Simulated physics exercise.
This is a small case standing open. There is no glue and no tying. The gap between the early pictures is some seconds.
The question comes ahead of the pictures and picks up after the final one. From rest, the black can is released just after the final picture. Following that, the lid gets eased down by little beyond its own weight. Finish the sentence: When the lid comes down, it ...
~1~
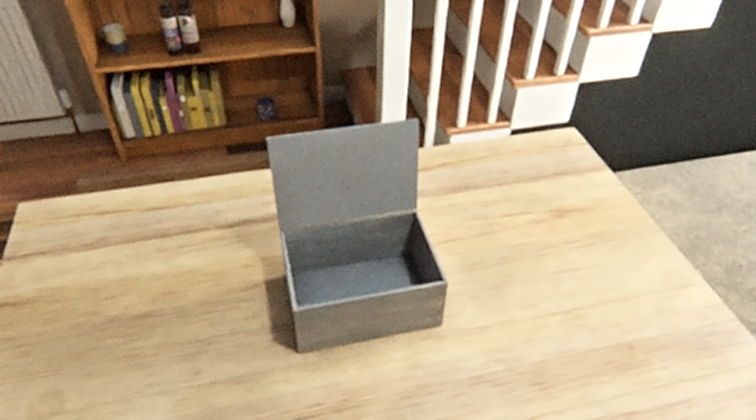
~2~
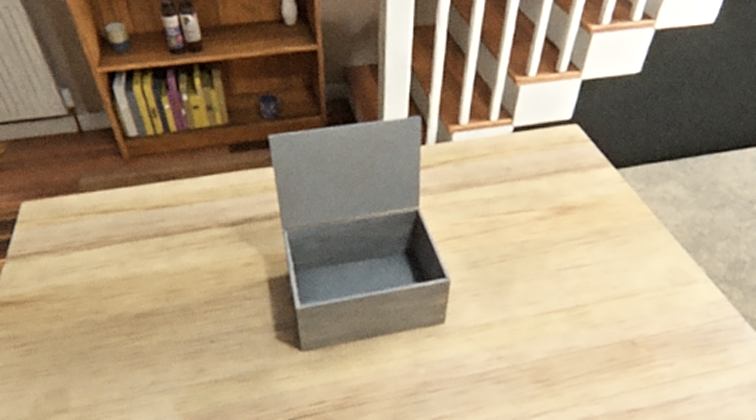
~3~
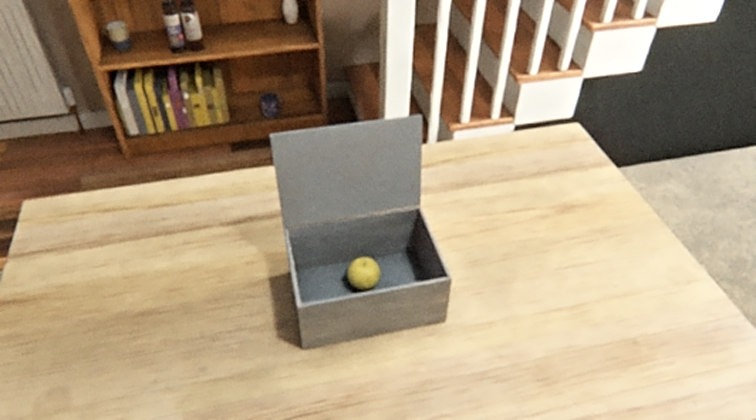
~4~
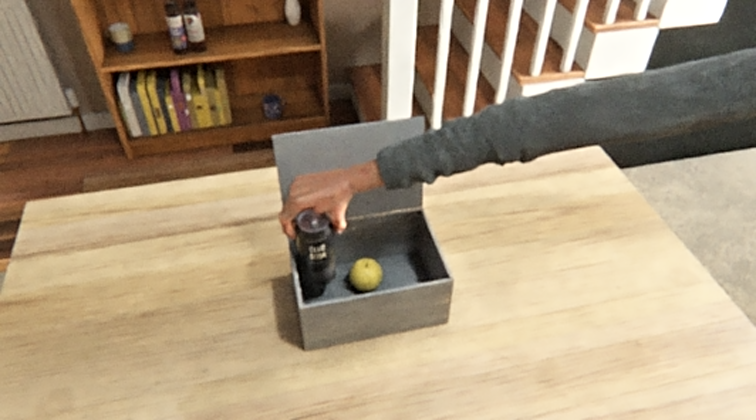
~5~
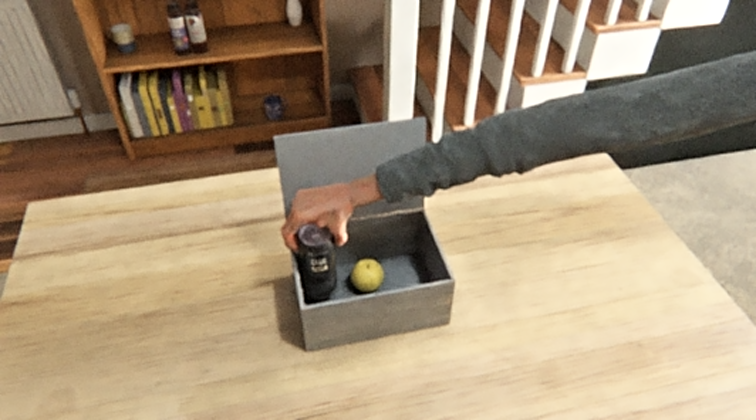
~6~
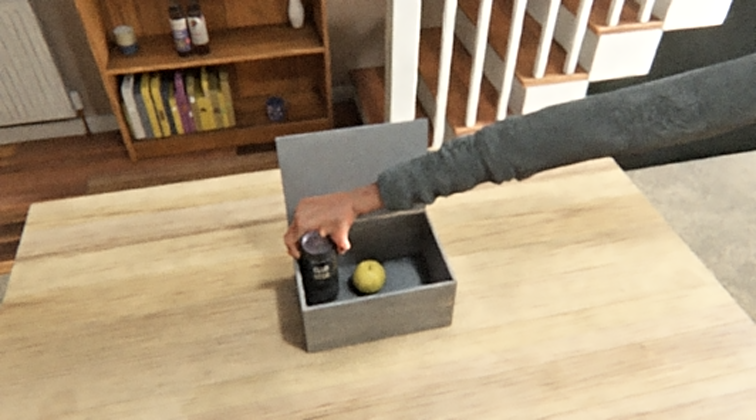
When the lid comes down, it stops short of the rim.
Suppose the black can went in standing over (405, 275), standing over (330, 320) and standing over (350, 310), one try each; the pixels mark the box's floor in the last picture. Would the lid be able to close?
The lid stays up the first time, stays up the second time and stays up the third time.
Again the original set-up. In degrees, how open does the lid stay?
Angle: About 40°.
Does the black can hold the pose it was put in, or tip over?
As it turns out, it keeps its original angle.
Then, 1.30 s on from there, lid 81° above the rim.
Then, 1.60 s on from there, lid 57° above the rim.
In the end, lid 42° above the rim; both unmoved. At the end, from the last picture's camera, black can near (320, 270).
